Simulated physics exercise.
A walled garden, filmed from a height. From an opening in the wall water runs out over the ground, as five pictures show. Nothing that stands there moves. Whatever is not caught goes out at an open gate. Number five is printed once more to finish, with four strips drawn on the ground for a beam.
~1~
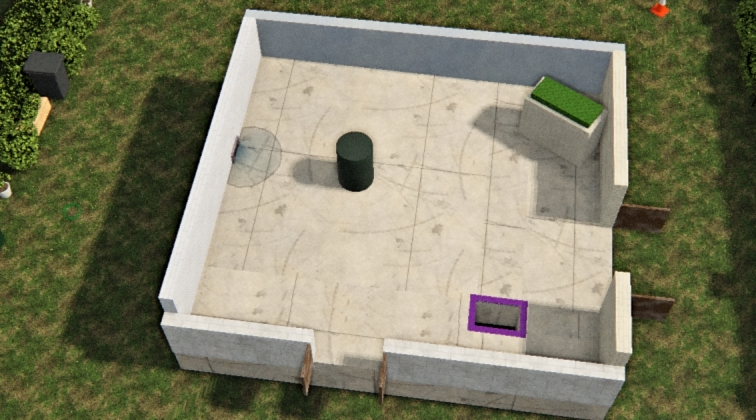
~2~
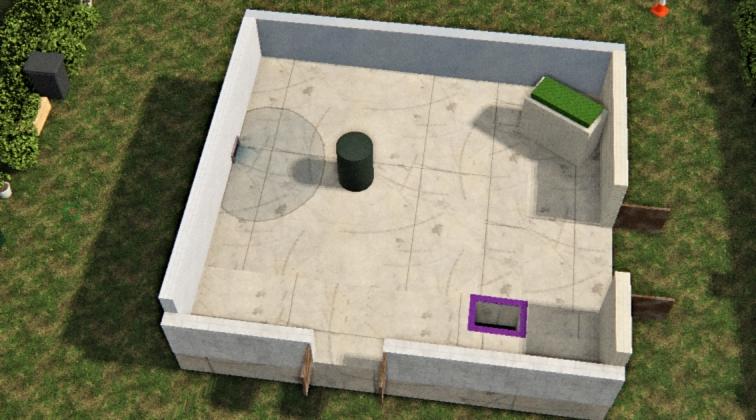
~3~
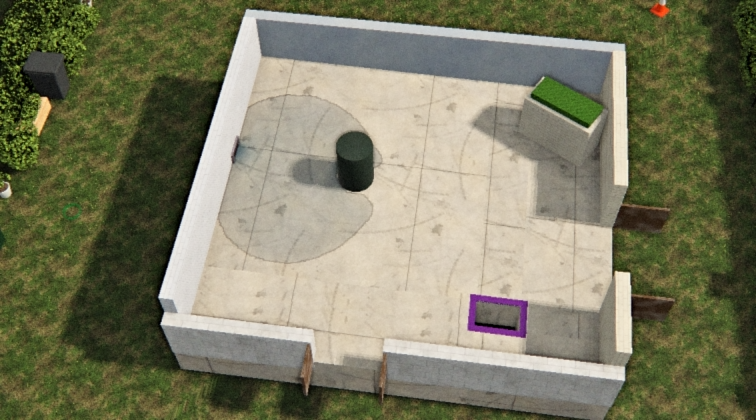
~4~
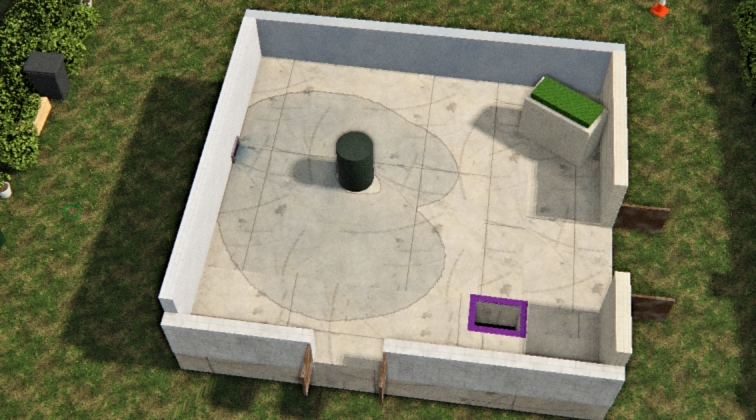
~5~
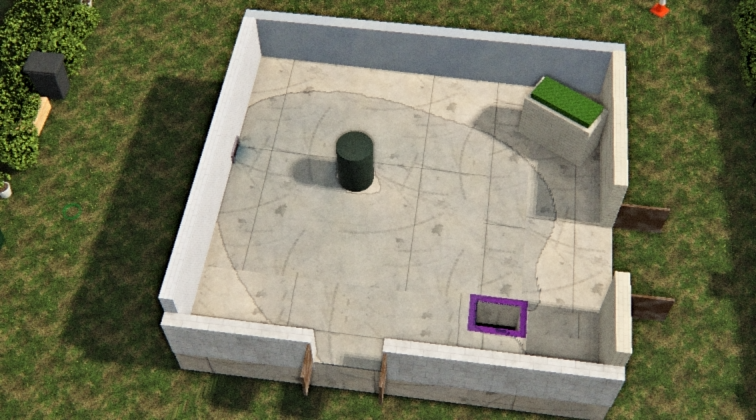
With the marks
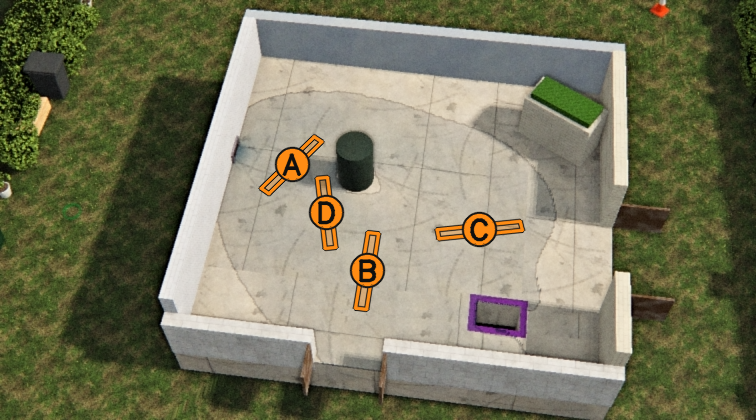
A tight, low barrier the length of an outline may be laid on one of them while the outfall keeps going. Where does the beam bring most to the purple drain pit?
C is best.
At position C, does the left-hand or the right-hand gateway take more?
The right one.
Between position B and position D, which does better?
That would be D.
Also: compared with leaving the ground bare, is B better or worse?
Position B is worse.
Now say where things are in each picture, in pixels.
In the first frame, outfall at (234, 150); purple drain pit at (498, 316); open gate at (600, 267); open gate at (350, 354); 2 % of the ground under water, visible out to (268, 173); purple drain pit still dry.
In the second frame, 9 % of the ground under water, visible out to (315, 184); purple drain pit still dry.
In the third frame, 19 % of the ground under water, visible out to (358, 224); purple drain pit still dry.
In the fourth frame, 36 % of the ground under water, visible out to (432, 278); purple drain pit still dry.
In the fifth frame, 61 % of the ground under water, visible out to (534, 294); purple drain pit taking water.
In orange, A from (265, 191) to (318, 139); B from (361, 308) to (373, 233); C from (438, 234) to (521, 225); D from (322, 177) to (330, 247).
Choosing A, about 18 % of the stream goes into the purple drain pit, about 81 % out by the gates.
Choosing B, about 16 % of the stream goes into the purple drain pit, about 84 % out by the gates.
Choosing C, about 26 % of the stream goes into the purple drain pit, about 74 % out by the gates.
Choosing D, about 20 % of the stream goes into the purple drain pit, about 80 % out by the gates.
